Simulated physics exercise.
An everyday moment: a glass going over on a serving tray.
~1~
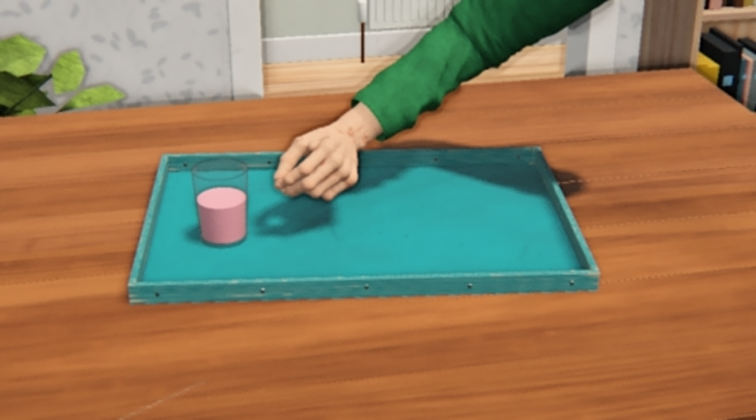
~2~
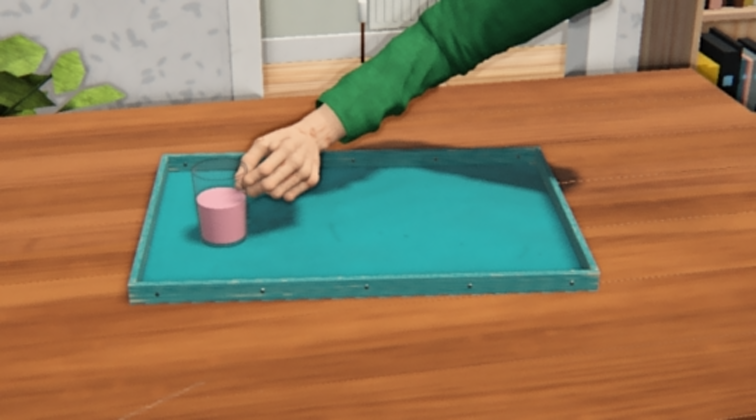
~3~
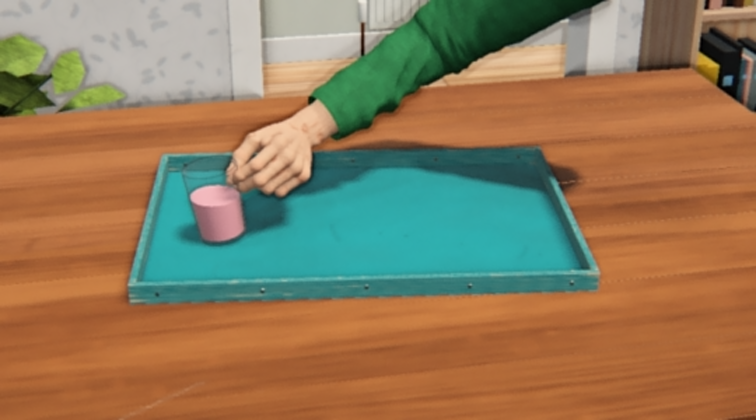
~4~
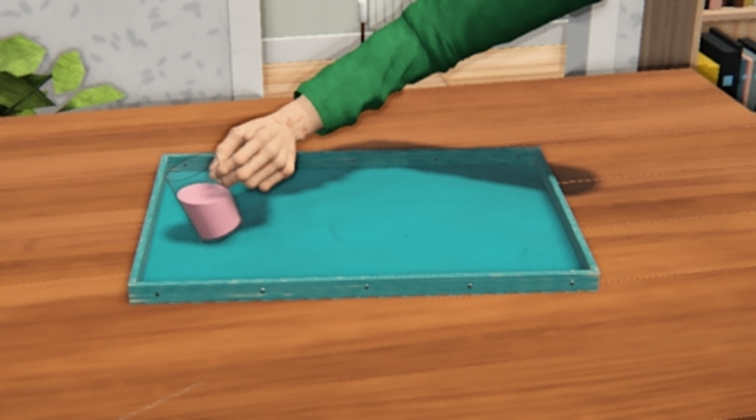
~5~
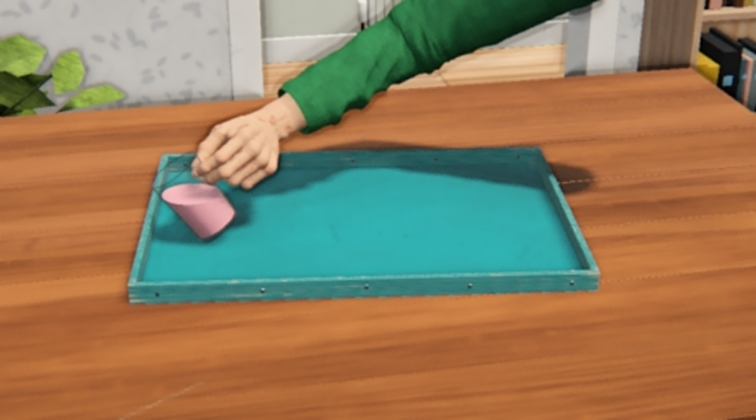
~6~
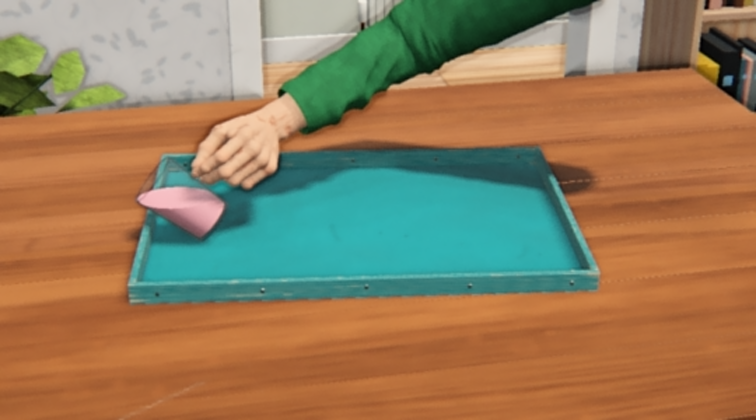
The video shows a hand in a green sleeve reaching left to a glass about half full of pink liquid on a teal tray and pushing its upper part, so the glass leans steeply left and the liquid slants toward its rim.
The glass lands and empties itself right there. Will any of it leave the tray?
Yes, some leaves the tray.
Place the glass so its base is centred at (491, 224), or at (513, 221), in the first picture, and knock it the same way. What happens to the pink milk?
In the first try it is held by the rim; in the second it stays in the tray.
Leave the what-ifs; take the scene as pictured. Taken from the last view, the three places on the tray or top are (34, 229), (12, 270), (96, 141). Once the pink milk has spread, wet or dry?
I'd call the first one covered, the middle one covered and the final one safe.
Next, the glass lies across the rim; the puddle covers about as much as a plate; the table is getting wet.
After that, the puddle covers about as much as a tray; the table is getting wet.
Finally, the puddle covers about as much as a tray; the table is getting wet.
